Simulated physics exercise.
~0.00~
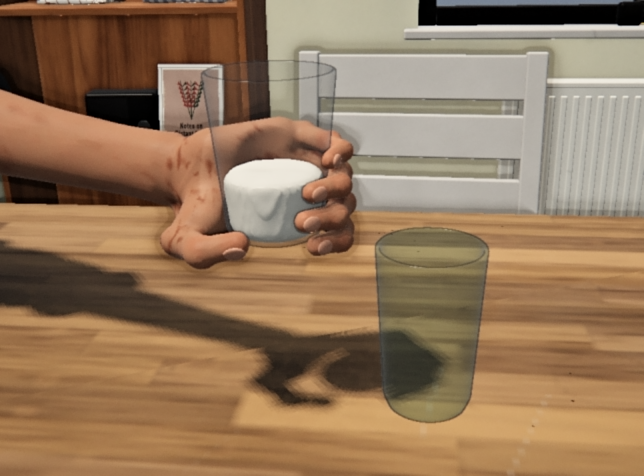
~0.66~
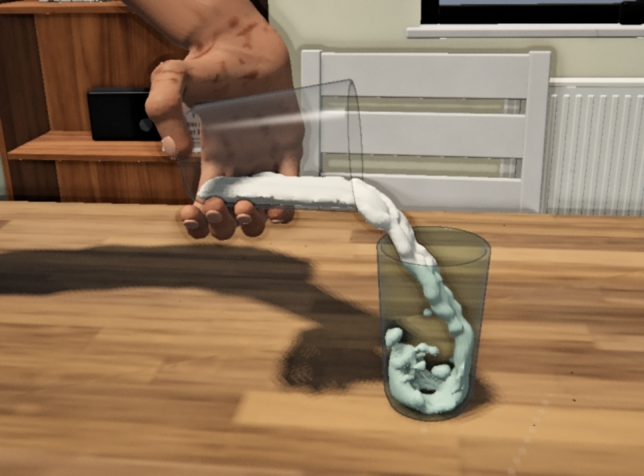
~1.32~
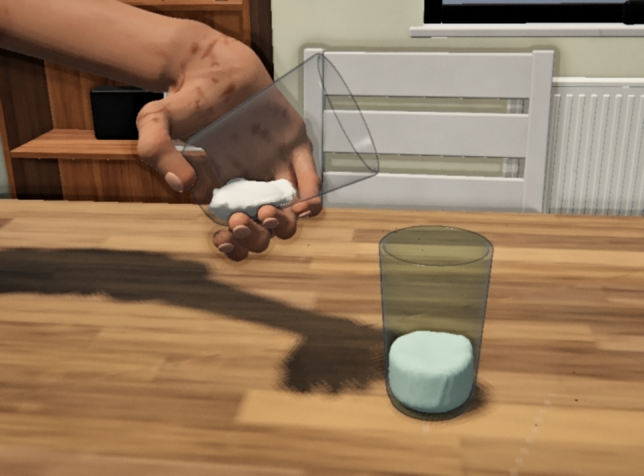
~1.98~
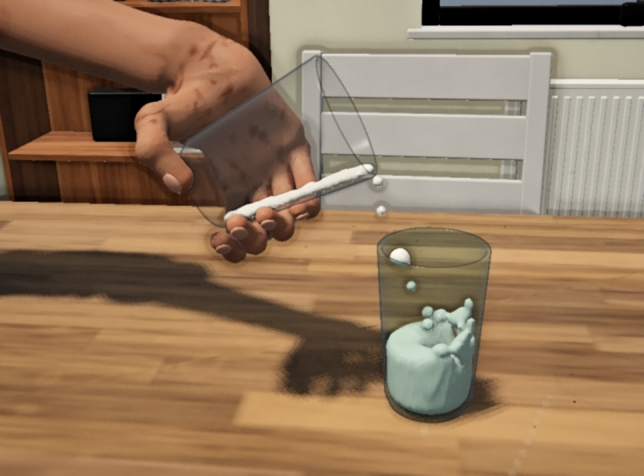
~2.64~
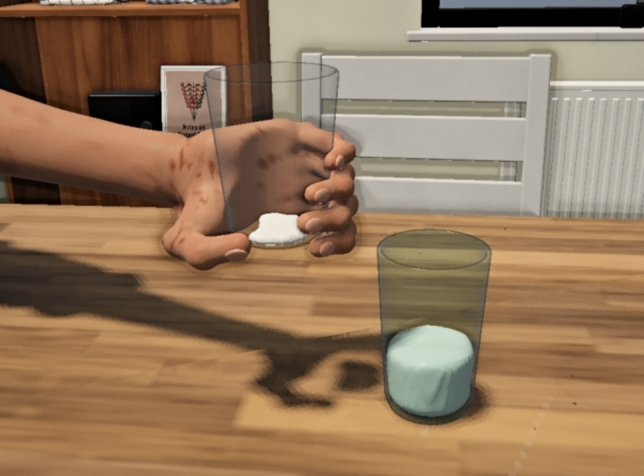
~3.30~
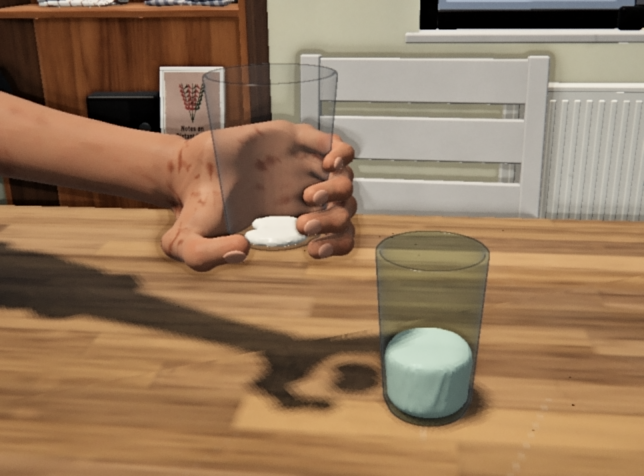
A hand tips milk from a tumbler into a glass in two pours, then rights it.
